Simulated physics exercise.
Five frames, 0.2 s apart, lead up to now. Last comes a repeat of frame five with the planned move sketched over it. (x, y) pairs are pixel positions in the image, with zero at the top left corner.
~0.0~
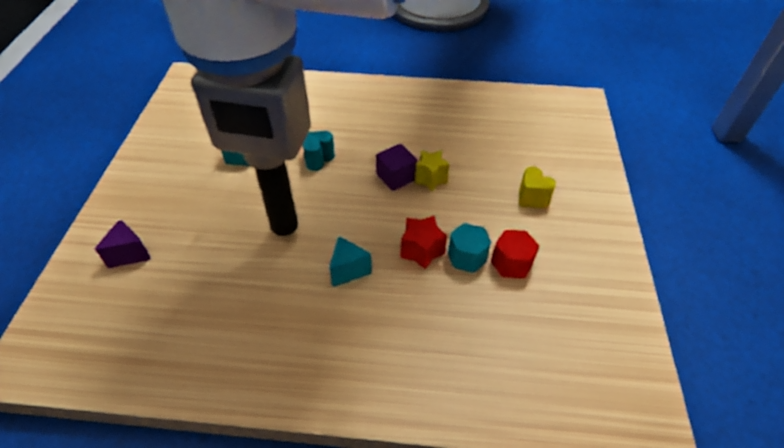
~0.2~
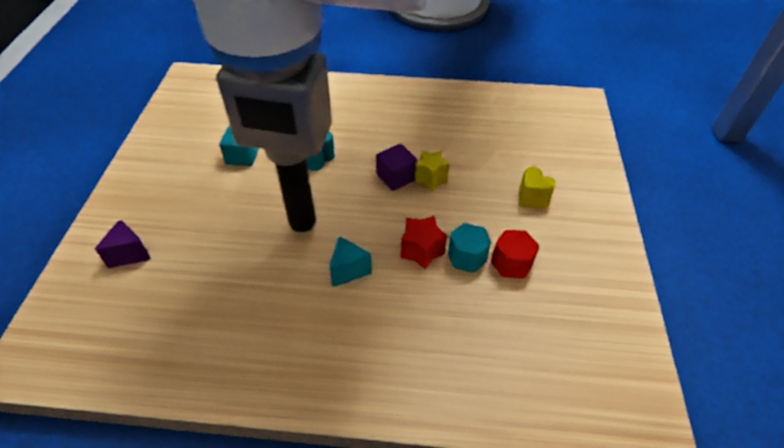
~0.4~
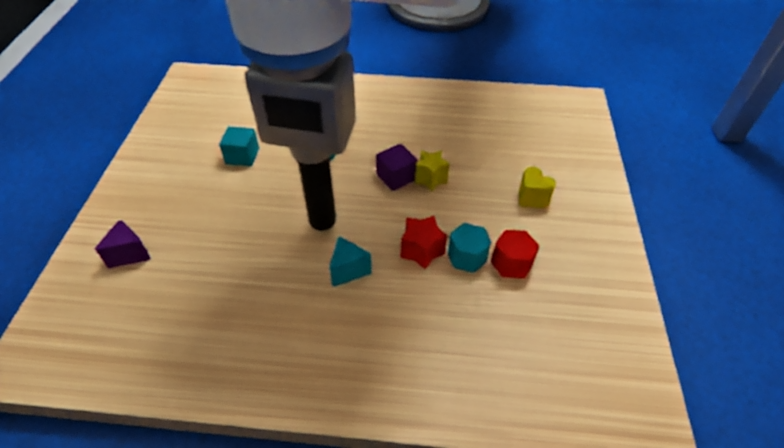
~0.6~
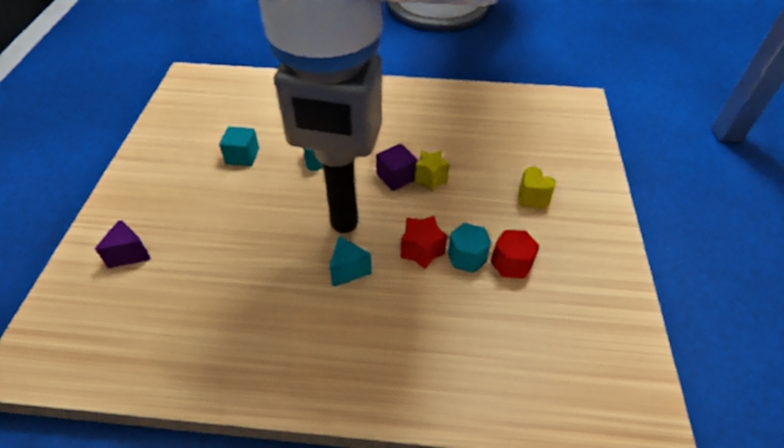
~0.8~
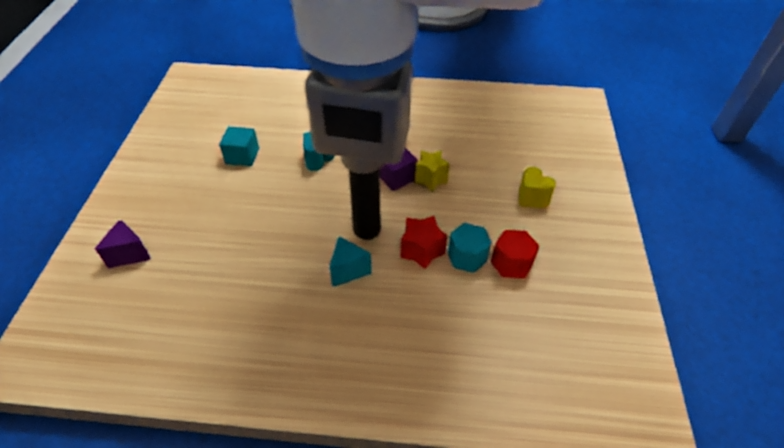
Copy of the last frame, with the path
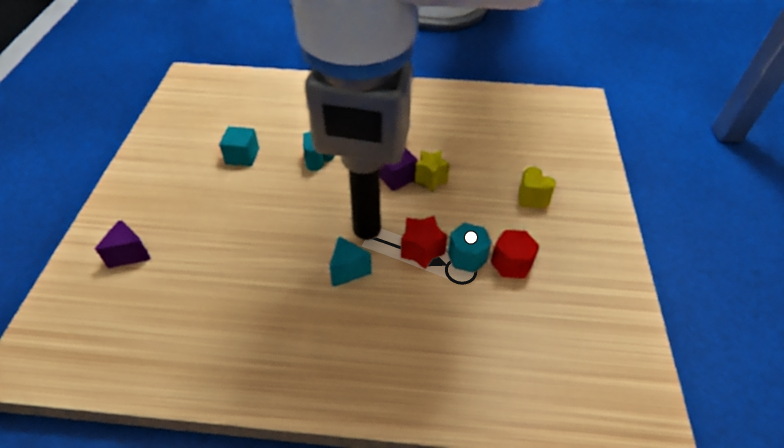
Robot arm with a black rod moving steadily right above a wooden board of colourful blocks, none of the blocks shifting.
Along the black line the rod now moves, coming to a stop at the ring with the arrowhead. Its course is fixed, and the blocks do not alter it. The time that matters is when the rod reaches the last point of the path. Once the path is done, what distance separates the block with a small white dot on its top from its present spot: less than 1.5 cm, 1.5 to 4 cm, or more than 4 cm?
Upwards of 4 cm.
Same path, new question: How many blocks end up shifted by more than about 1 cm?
Answer: Three or more.
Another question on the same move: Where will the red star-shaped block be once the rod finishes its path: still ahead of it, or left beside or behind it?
Ahead.
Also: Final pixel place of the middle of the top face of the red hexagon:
Its top centre is at about (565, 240).
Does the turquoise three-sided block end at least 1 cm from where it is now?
No, that is not how it ends up.
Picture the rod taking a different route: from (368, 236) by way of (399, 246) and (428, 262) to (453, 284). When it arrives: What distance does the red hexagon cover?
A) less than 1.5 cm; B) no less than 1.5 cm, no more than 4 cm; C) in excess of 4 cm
B: No less than 1.5 cm, no more than 4 cm.
The line goes in a line from (368, 236) to (461, 271); the dot is on the turquoise hexagon.
The first path, step by step. Halfway along, rod (414, 247); red star-shaped block (446, 238); turquoise hexagon (489, 239); red hexagon (533, 245).
At the end, rod (462, 265); turquoise three-sided block unmoved; red star-shaped block (497, 259); turquoise hexagon (527, 242), turned 55° anticlockwise; red hexagon (565, 240), turned 20° clockwise.
